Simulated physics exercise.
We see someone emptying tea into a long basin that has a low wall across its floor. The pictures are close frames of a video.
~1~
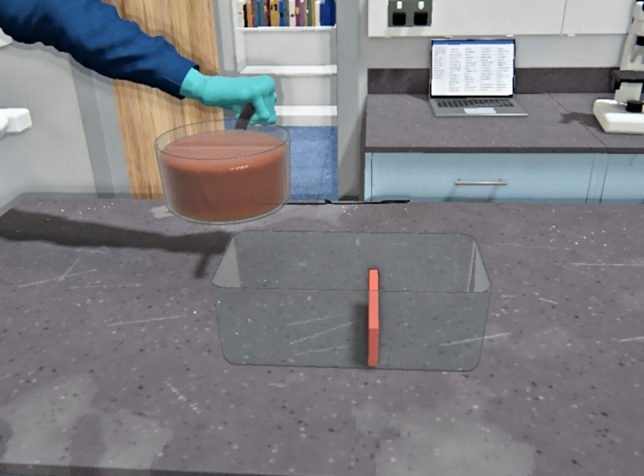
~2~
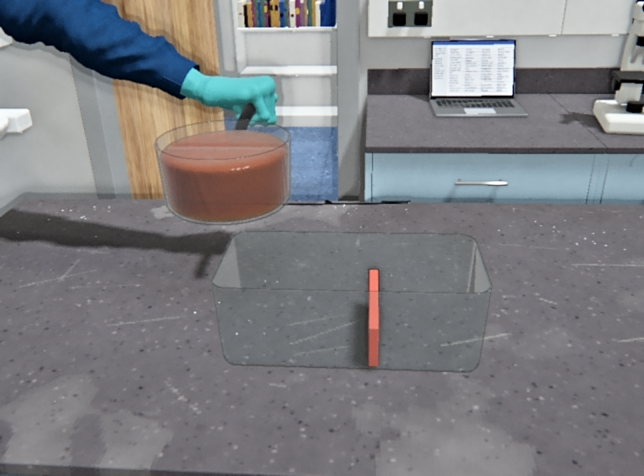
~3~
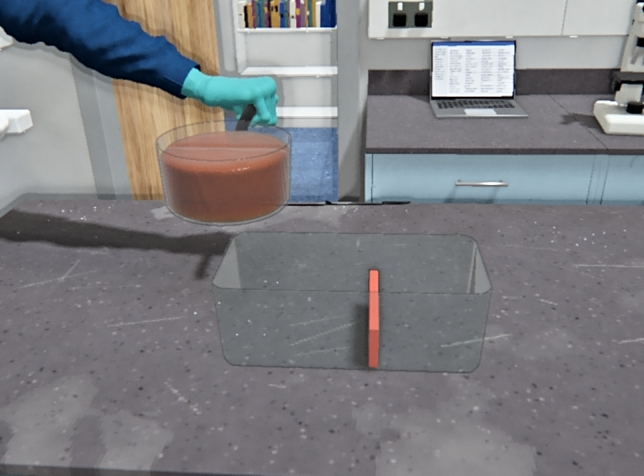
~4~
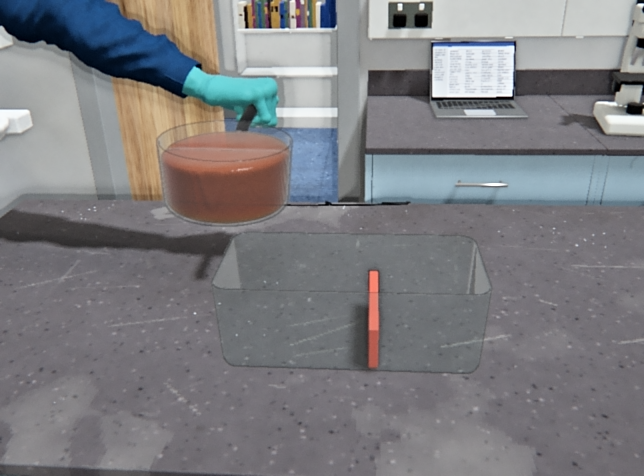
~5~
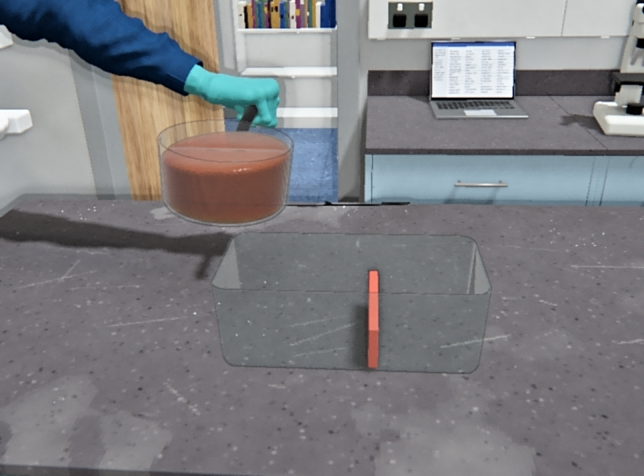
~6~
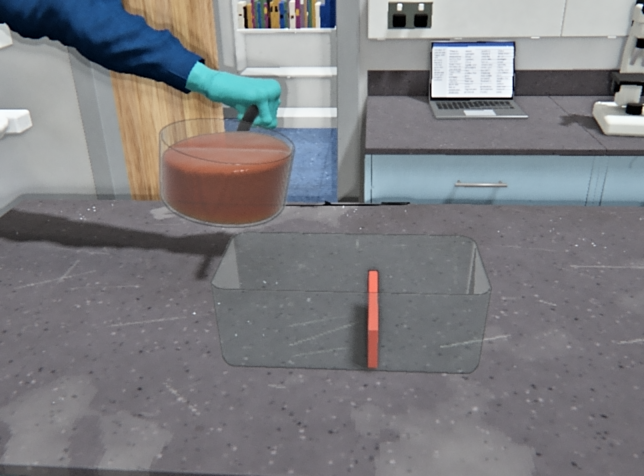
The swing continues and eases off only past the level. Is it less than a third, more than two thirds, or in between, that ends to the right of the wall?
It comes to not even a third.
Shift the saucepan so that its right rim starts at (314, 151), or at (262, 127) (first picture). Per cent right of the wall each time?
The first gives 40 %, the second 5 %.
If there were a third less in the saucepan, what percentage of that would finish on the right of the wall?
It comes to 0 per cent or so.
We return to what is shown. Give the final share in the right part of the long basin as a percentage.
Roughly 10 in a hundred.
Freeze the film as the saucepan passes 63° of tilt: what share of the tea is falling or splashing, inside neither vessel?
Near 25 %.
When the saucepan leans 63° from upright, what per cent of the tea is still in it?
Close to 55 per cent.
A moment on, the saucepan is tipped part way and 56 per cent is still to pour, 18 is left of the wall and 1 right of it.
Next, the saucepan is tipped right over and 9 per cent is still to pour, 79 is left of the wall and 6 right of it.
Then the saucepan is tipped right over and 0 per cent is still to pour, 92 is left of the wall and 7 right of it.
Later the saucepan is tipped right over and 0 per cent is still to pour, 92 is left of the wall and 7 right of it.
At rest 92 per cent lies left of the wall, 8 right of it and 1 outside.
